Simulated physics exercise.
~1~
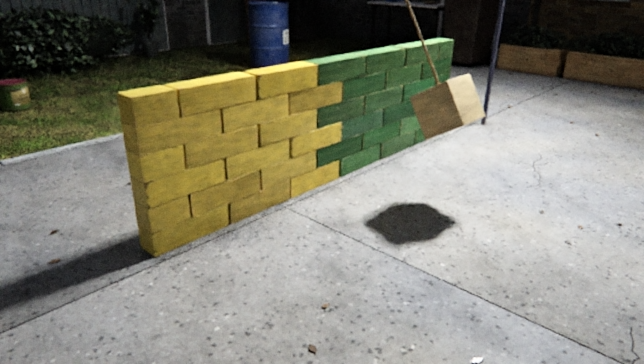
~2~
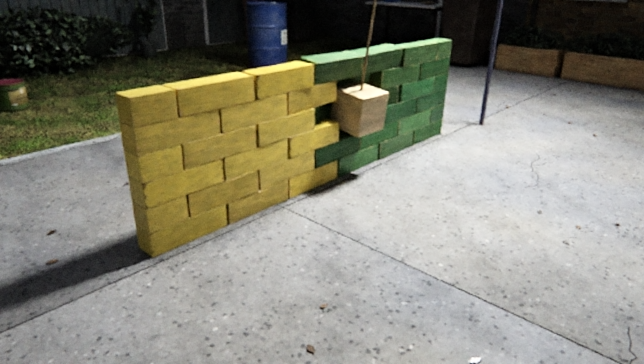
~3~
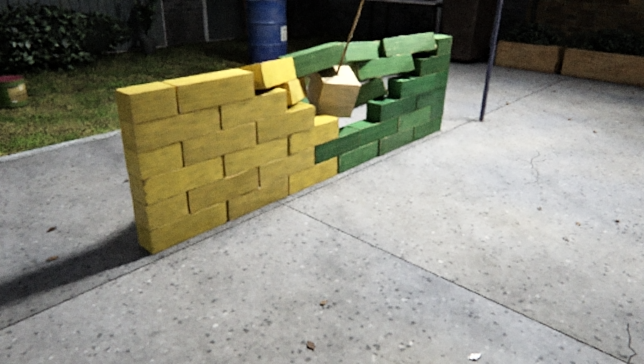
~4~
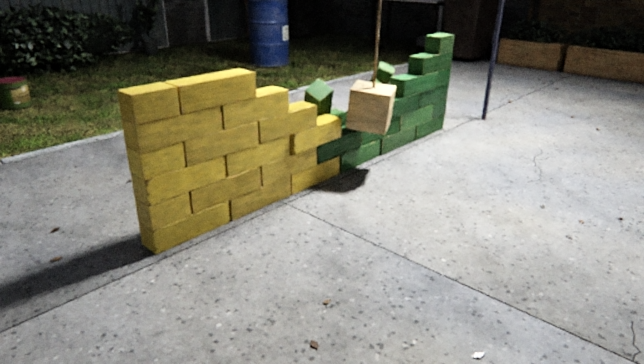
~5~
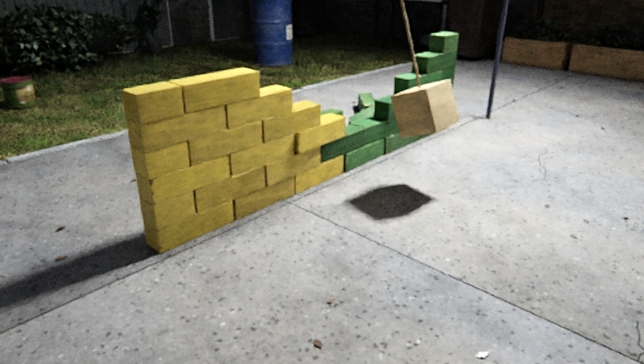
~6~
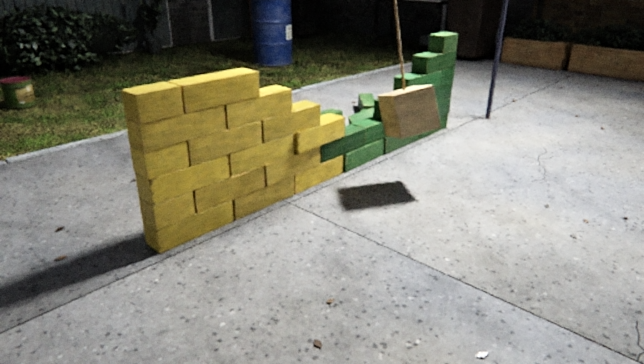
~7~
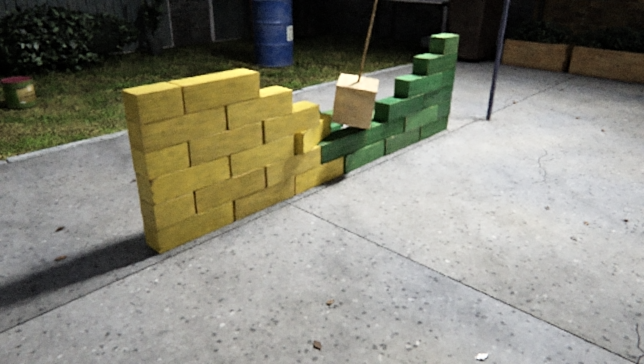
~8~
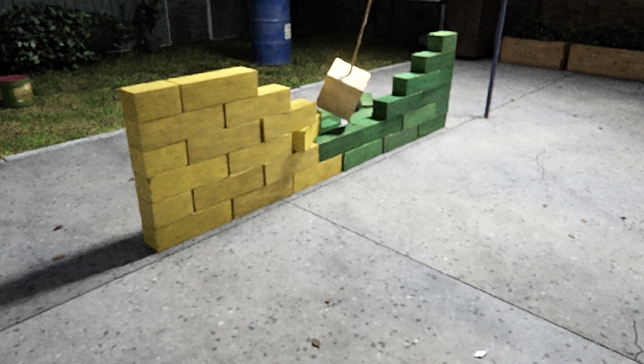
A wooden block hanging on a line swung into the green part of a loose yellow and green wall and knocked out several upper pieces, then swung out and back over the gap, while most of the yellow end stayed standing.
